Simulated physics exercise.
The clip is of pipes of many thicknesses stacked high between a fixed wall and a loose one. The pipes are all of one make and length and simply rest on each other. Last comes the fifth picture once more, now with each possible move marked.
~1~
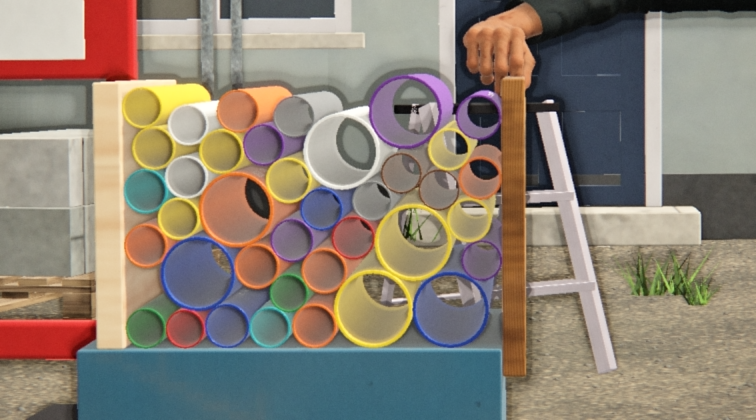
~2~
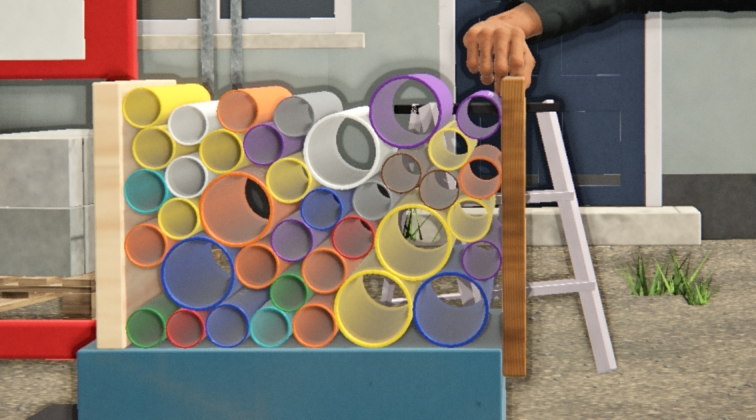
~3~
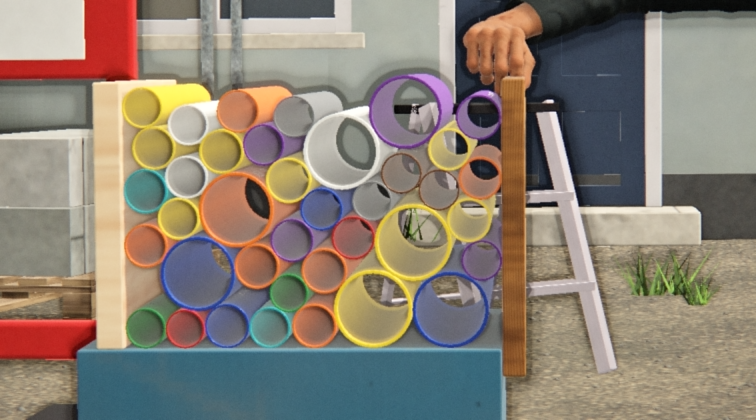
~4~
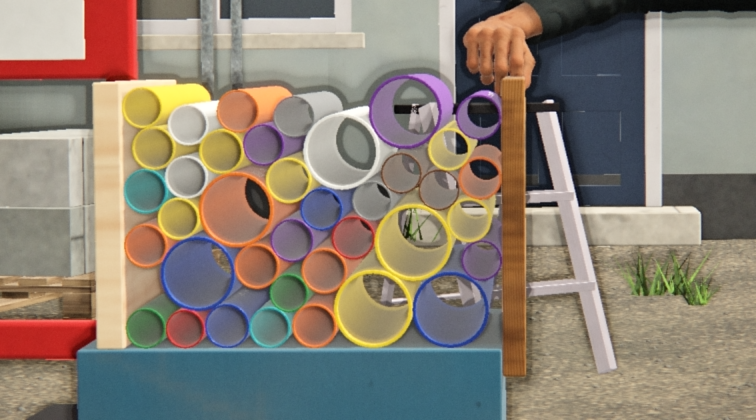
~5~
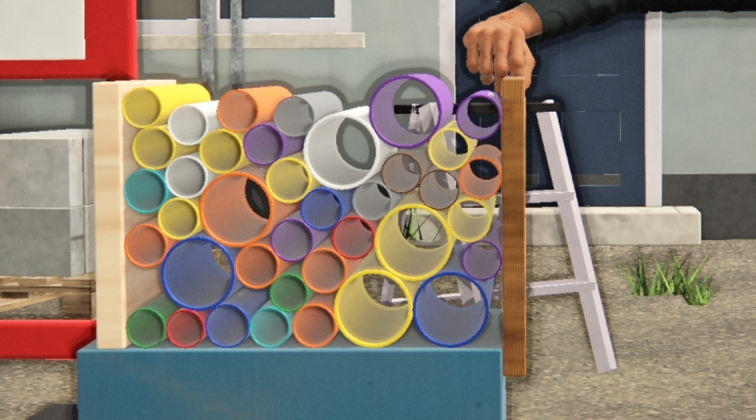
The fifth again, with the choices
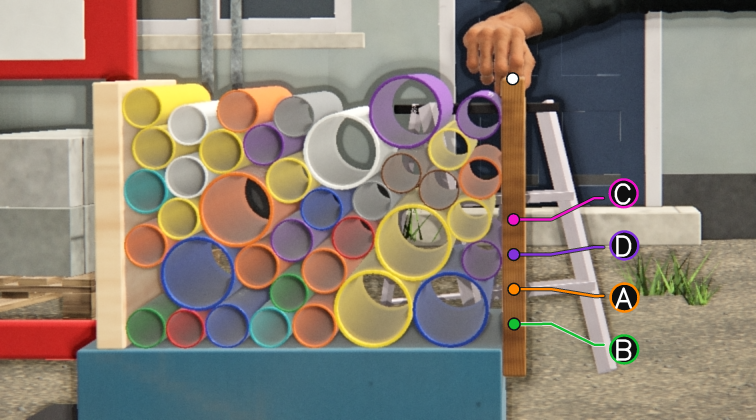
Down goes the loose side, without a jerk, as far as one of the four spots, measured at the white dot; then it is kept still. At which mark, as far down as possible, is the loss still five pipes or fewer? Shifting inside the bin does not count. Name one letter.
Slide it to C.
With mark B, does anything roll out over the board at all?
At B: Yes.
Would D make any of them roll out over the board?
At D: Yes.
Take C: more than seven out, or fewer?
At C, fewer than seven.
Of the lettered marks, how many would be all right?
One of the four.
On the marked copy, A at (514, 289); B at (514, 324); C at (513, 220); D at (514, 255); the white dot at (512, 79).
Following C. Soon after the start, top of the board (502, 145).
Later, top of the board (502, 219).
In the end, top of the board (502, 219), four out over the board.
As for the rest, A more than five out over the board; B more than five out over the board; D six out over the board.
